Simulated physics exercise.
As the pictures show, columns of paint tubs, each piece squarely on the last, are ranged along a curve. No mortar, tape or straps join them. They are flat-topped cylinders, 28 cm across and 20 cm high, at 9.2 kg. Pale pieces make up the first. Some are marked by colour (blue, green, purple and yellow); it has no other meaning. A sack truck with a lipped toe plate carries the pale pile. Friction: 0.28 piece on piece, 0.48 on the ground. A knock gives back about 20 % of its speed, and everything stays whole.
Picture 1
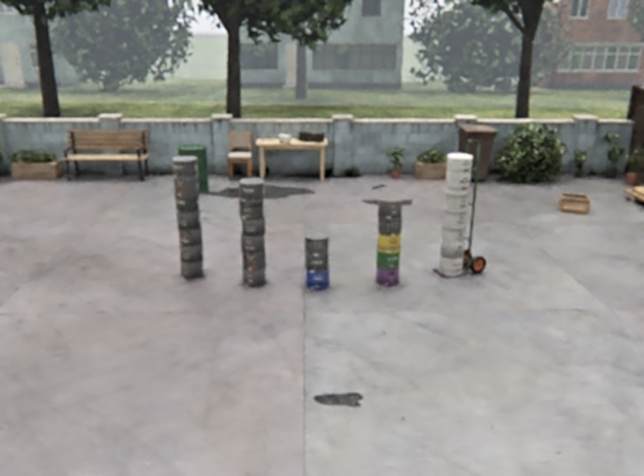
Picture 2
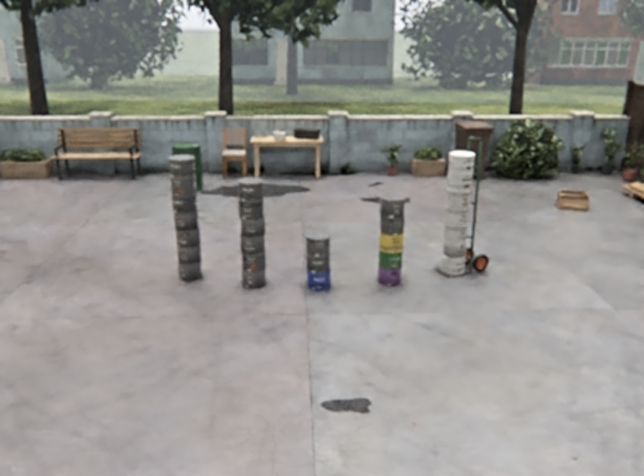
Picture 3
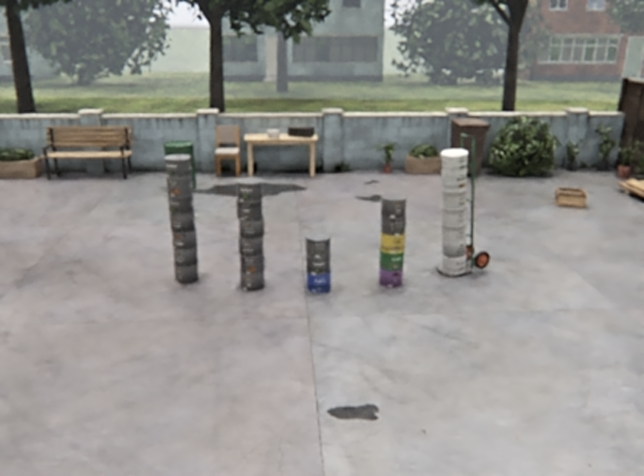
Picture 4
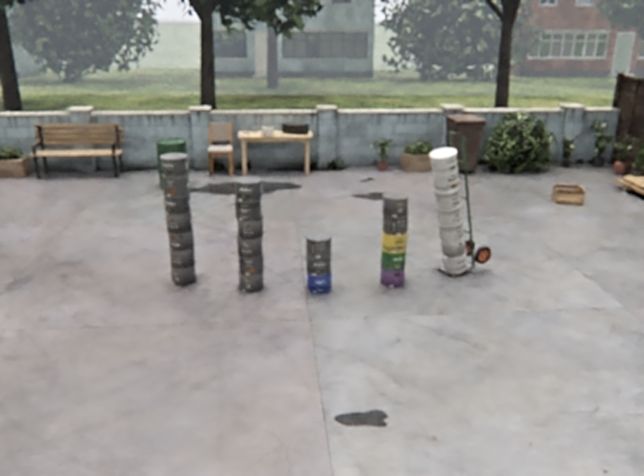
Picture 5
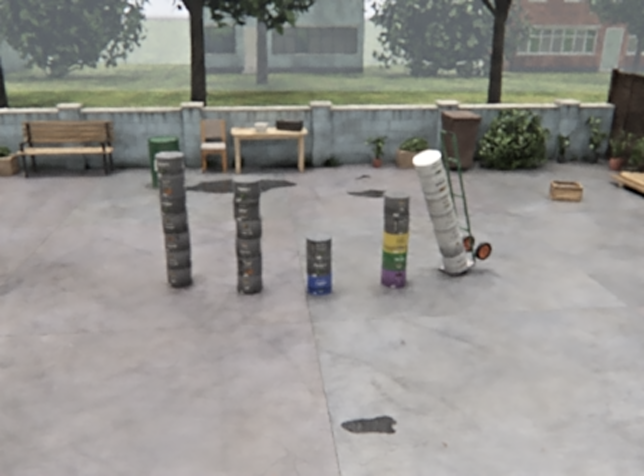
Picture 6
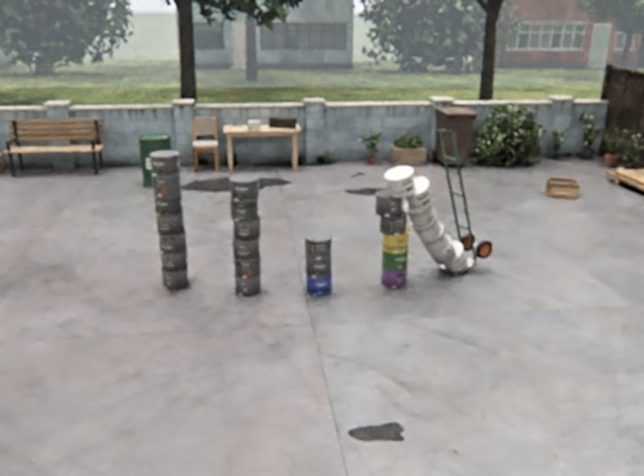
In a paved yard backed by a low wall, with a bench, table, trees and buildings behind, the view is from slightly above and drifts a little throughout. Five stacks of tubs stand in a row: two tall grey ones, a short grey-and-blue one, a grey, yellow, green and purple one, and a white one on a hand truck. The white stack tilts left with the truck, then bends and its top knocks the multicoloured stack's upper tubs.
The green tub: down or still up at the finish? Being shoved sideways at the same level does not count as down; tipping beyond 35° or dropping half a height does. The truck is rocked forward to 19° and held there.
That tub falls.
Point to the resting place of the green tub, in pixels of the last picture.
Around (375, 278).
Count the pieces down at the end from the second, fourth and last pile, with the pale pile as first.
Pieces: Second 4, fourth 0, last 0.
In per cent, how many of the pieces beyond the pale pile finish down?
About 25 per cent.
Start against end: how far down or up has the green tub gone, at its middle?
About 20 cm lower.
Then, 0.17 s past the last view, 7 of the pale pile down; none of the 21 other tubs down, 4 disturbed; green tub 7° from how it stood; yellow tub 7° from how it stood.
Then, 0.47 s past the last view, 7 of the pale pile down; 1 of the 21 other tubs down; green tub 26° from how it stood; yellow tub 26° from how it stood.
Then, 0.87 s past the last view, 7 of the pale pile down; 4 of the 21 other tubs down; green tub 54° from how it stood, 13 cm lower; yellow tub 54° from how it stood, 28 cm lower.
Then, 1.41 s past the last view, 7 of the pale pile down; 5 of the 21 other tubs down; green tub 11° from how it stood, 18 cm lower; yellow tub 73° from how it stood, 34 cm lower.
In the end, 7 of the pale pile down; 5 of the 21 other tubs down; green tub 20 cm lower; yellow tub on its side; blue tub 39 mm from its place. From the last view, middles, green tub near (375, 278), yellow tub near (354, 292).
